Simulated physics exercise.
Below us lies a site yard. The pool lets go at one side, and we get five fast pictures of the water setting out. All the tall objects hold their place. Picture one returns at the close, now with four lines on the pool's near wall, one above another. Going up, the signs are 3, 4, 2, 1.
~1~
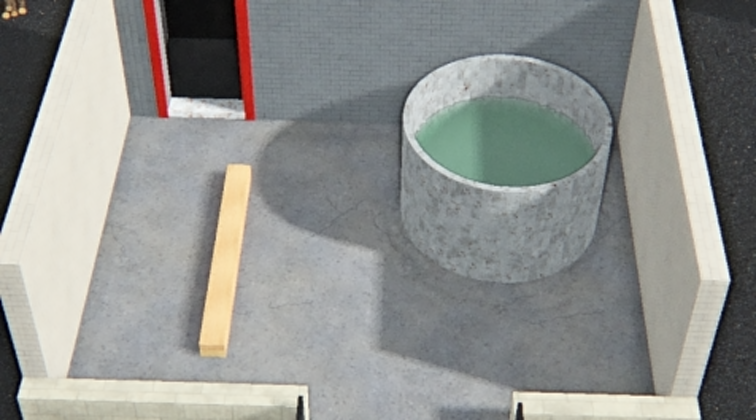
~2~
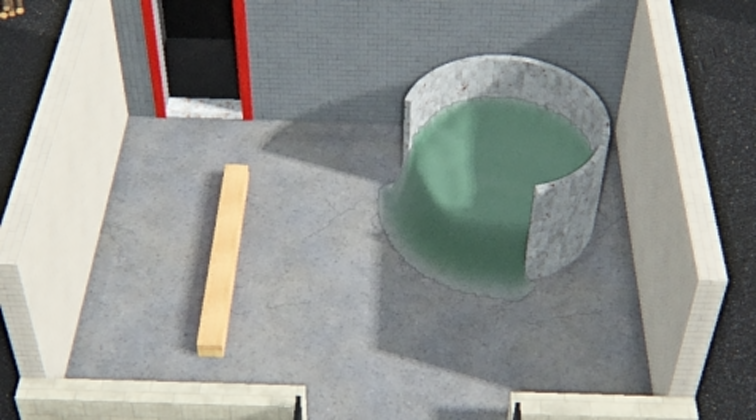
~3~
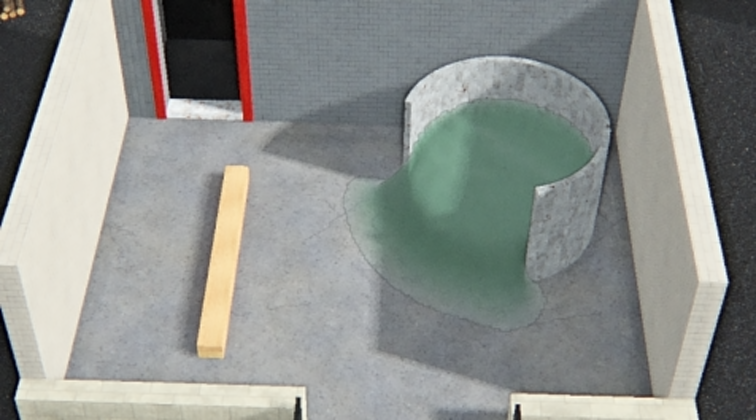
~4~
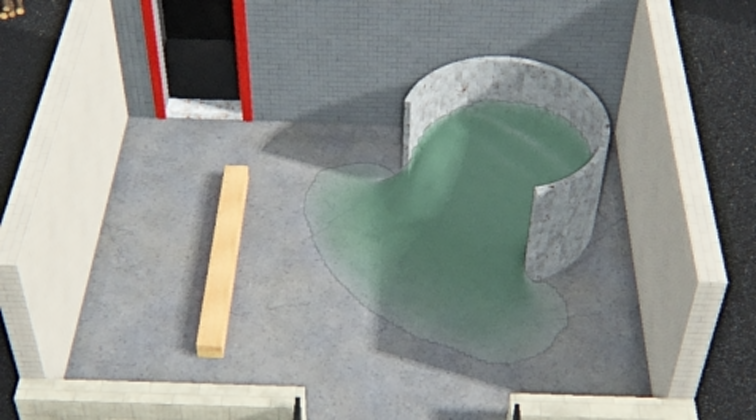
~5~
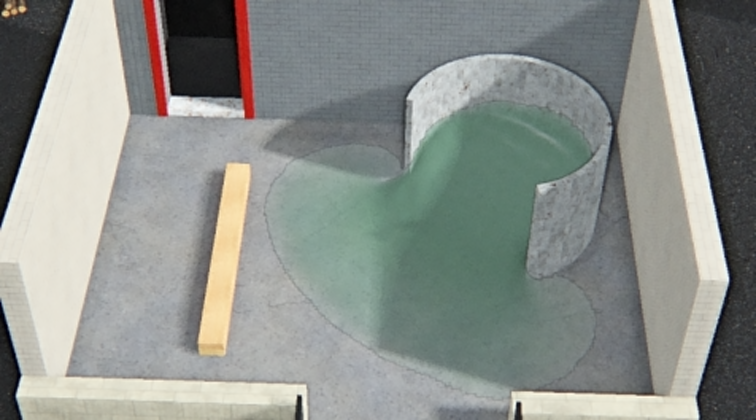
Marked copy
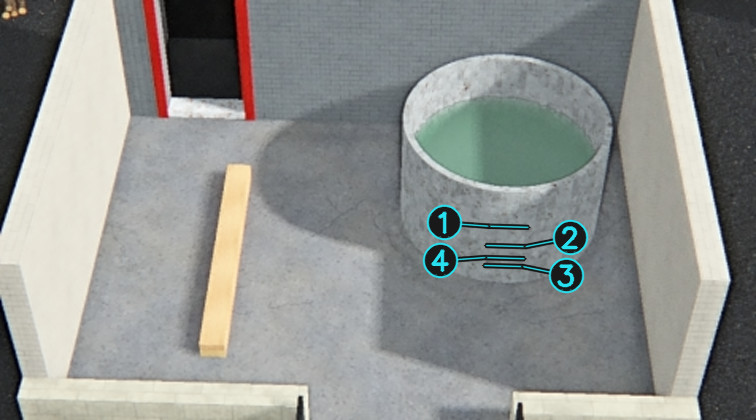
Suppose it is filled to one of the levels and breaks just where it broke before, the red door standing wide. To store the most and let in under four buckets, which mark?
It is 2.
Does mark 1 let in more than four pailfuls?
Yes.
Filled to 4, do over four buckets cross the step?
No, that is safe.
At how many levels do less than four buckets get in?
Three of the four.
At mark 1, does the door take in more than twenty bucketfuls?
No.
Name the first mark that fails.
1.
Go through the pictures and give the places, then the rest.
Water in the pool at rest, its middle at (504, 157); foot of the red doorway at (207, 118); open gate at (410, 386).
Water covers 3 % of the ground and shows as far out as (392, 186).
Water covers 7 % of the ground and shows as far out as (365, 180).
Water covers 15 % of the ground and shows as far out as (334, 172).
Water covers 27 % of the ground and shows as far out as (293, 168).
On the marked copy, 1 at (508, 226); 2 at (506, 246); 3 at (503, 266); 4 at (504, 258); from the bottom up 3, 4, 2, 1.
With 1, about 10 bucketfuls get in.
With 2, a bucket or two gets in.
With 3, nothing gets over.
With 4, nothing gets over.
